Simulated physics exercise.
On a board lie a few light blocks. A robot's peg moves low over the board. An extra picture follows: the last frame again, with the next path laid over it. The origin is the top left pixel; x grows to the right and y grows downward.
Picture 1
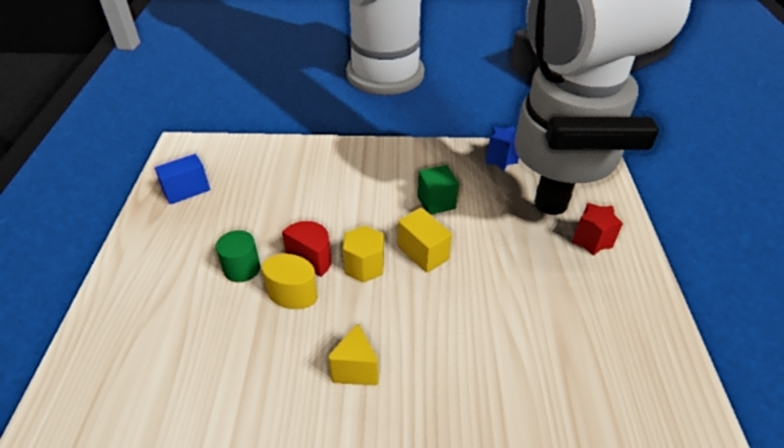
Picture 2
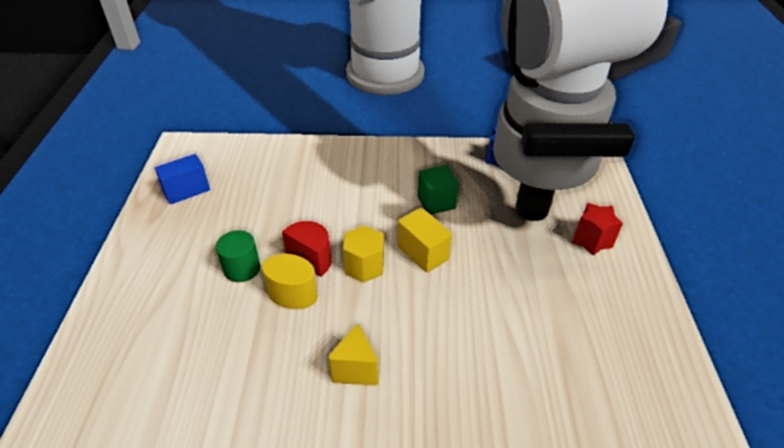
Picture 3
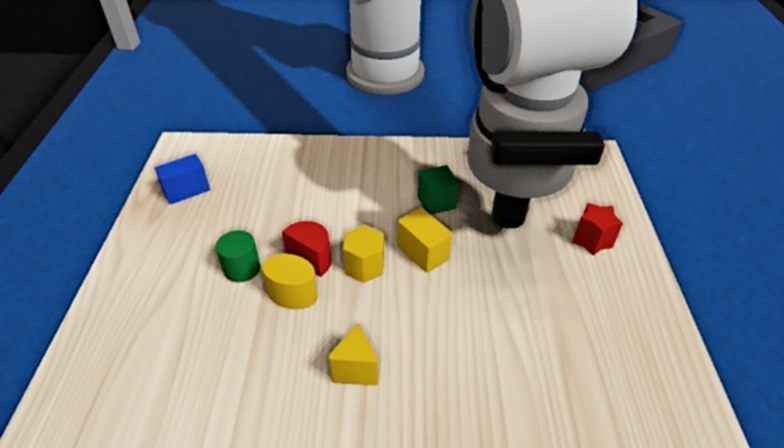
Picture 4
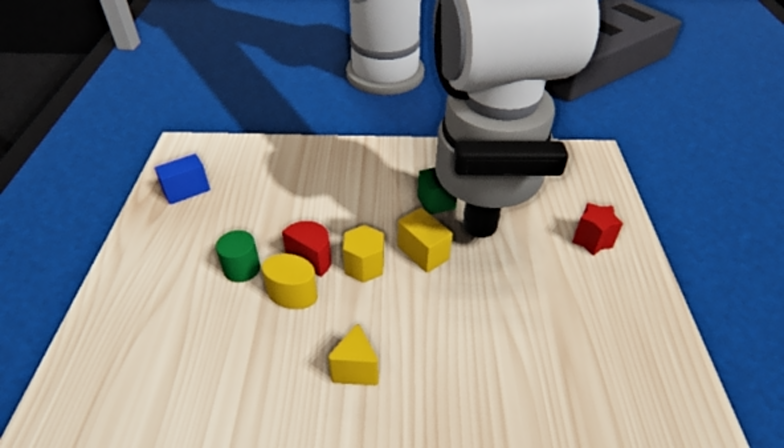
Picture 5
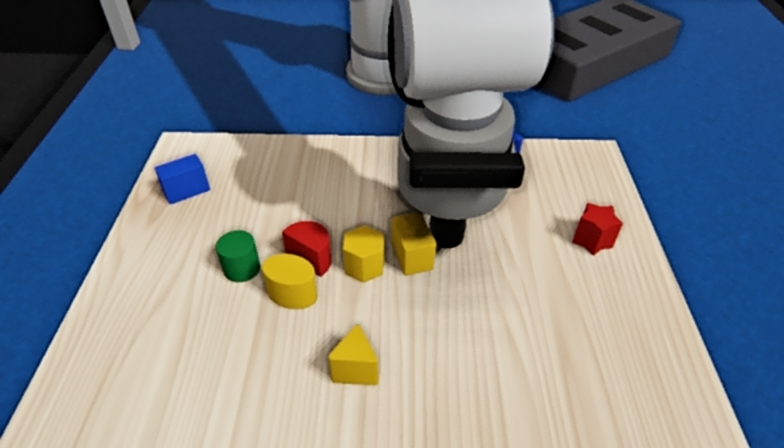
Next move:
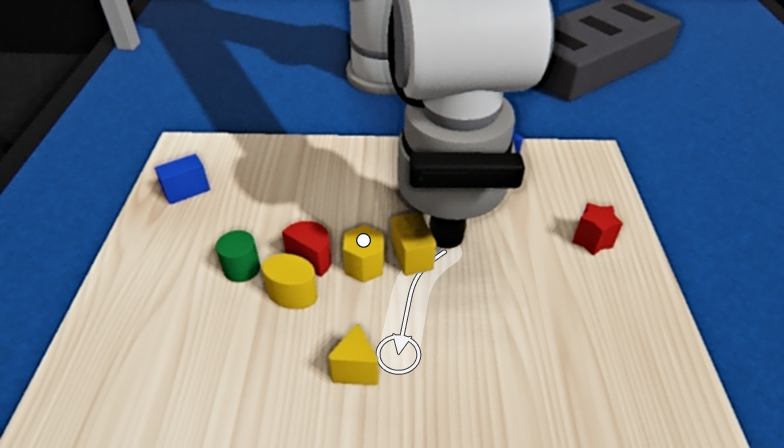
Robot arm sweeping its black peg leftward low over a wooden board, nudging a yellow oblong block slightly left among scattered coloured blocks.
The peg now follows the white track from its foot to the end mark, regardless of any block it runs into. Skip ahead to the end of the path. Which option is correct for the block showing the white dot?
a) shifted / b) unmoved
(a)
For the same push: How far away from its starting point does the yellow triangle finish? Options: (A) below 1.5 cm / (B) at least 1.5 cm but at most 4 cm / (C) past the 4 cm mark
My pick is A.
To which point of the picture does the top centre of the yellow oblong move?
Somewhere near (384, 243).
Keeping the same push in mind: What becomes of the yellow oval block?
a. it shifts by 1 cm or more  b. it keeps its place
b (it keeps its place)
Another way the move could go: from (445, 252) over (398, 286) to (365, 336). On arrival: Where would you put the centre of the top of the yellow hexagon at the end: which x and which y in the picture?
I think it will end close to (322, 248).
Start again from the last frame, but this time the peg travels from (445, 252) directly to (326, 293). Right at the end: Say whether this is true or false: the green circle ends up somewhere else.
The statement is correct.
Path on the board, from (445, 252) through (417, 277) and (407, 313) to (398, 354); the dot is on the yellow hexagon.
On the path given first. One third of the way, peg (418, 262); yellow hexagon (346, 242), turned 15° clockwise; yellow oblong (385, 242), turned 35° clockwise.
Two thirds of the way, peg (407, 298); yellow hexagon (345, 242), turned 15° clockwise; yellow oblong (384, 243), turned 35° clockwise.
At the end, peg (399, 340); yellow oval block in place; yellow triangle in place; yellow hexagon (345, 242), turned 15° clockwise; yellow oblong (384, 243), turned 35° clockwise.
